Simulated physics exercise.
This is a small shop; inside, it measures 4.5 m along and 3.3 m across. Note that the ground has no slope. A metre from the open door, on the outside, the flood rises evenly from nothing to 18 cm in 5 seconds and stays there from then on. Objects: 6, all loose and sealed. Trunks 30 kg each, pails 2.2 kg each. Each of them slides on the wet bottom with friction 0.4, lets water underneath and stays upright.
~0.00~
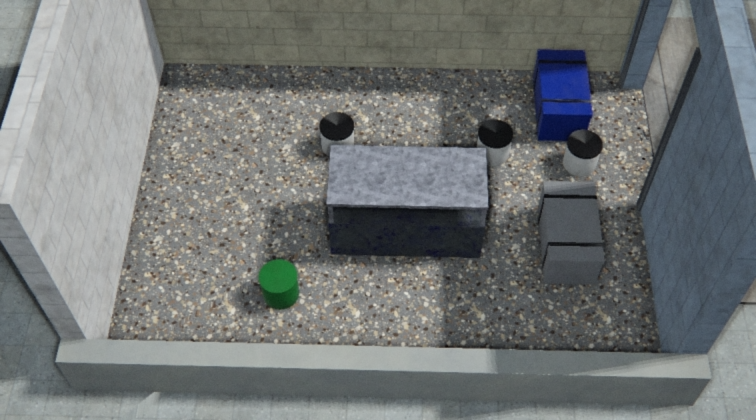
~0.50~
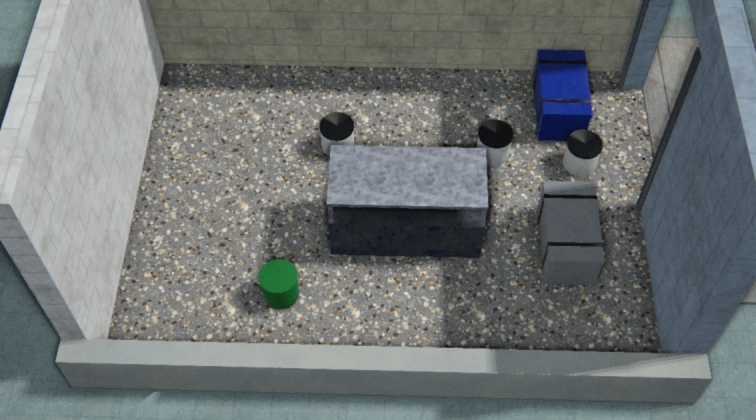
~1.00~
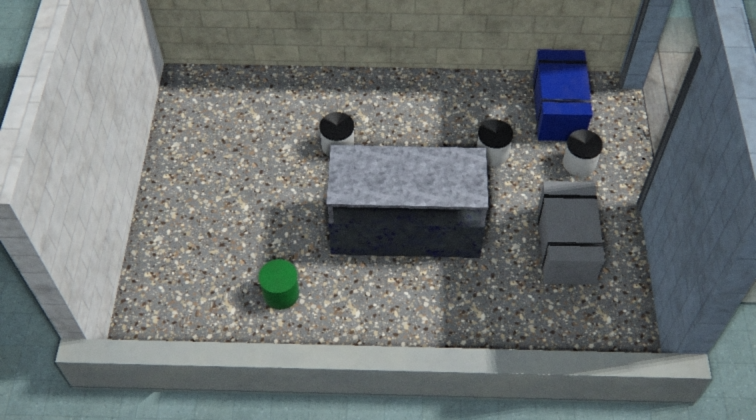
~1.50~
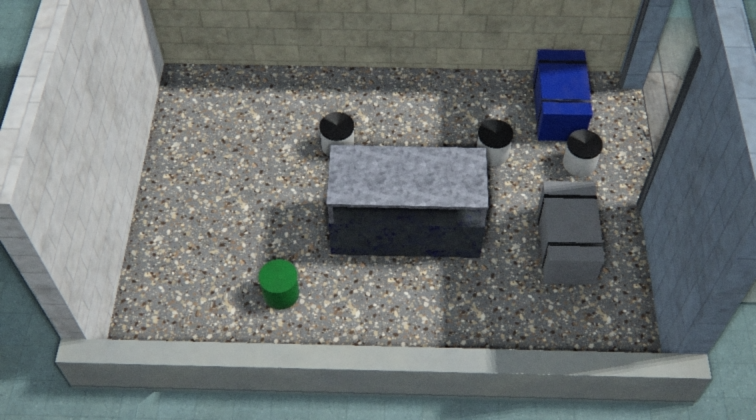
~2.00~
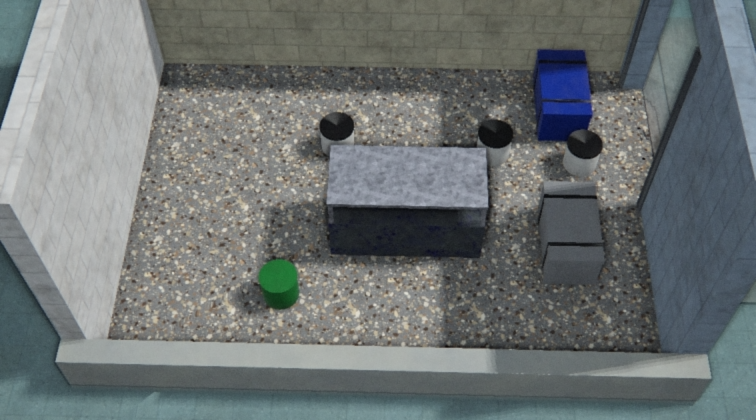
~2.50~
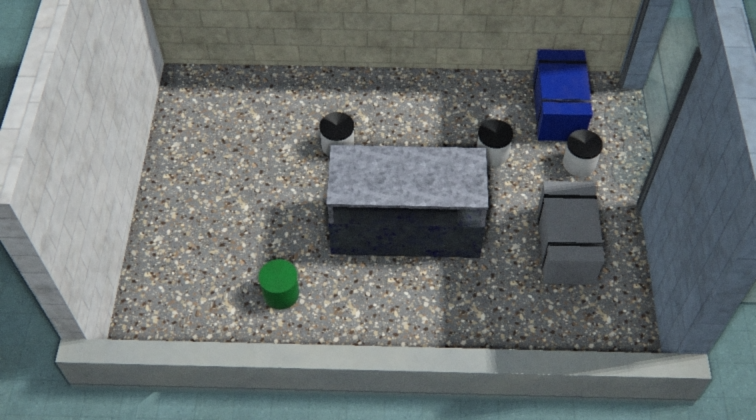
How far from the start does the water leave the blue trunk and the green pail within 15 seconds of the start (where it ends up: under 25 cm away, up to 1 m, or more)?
The blue trunk covers a long distance and the green pail creeps a modest distance.
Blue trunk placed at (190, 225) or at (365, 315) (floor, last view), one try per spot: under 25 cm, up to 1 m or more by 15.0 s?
The first start leaves it well away, the second leaves it well away.
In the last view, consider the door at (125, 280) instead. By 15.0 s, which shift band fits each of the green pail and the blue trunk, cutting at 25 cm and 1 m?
In that case the green pail goes a long way, the blue trunk goes a long way.
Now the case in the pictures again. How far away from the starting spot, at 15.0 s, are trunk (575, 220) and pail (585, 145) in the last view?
In turn: 60 cm, 200 cm.
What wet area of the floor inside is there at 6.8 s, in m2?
About 9.0 m2 is covered.
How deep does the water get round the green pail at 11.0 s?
Near 3 cm deep.
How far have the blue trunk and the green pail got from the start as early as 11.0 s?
350 and 10 cm or so by then.
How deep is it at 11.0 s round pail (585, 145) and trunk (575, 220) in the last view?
I'd estimate 2 cm for the first and 4 cm for the second.
After 3.5 s the blue trunk is near (564, 81), 0.0 m from its start, aground; the green pail is near (278, 276), 0.0 m from its start, aground; 0 afloat.
After 6.8 s the blue trunk is near (404, 86), 1.5 m from its start, aground; the green pail is near (278, 276), 0.0 m from its start, aground; 1 afloat.
After 11.0 s the blue trunk is near (189, 167), 3.5 m from its start, afloat; the green pail is near (282, 262), 0.1 m from its start, afloat; 4 afloat.
After 15.0 s the blue trunk is near (473, 296), 2.5 m from its start, afloat; the green pail is near (301, 218), 0.6 m from its start, afloat; 6 afloat.
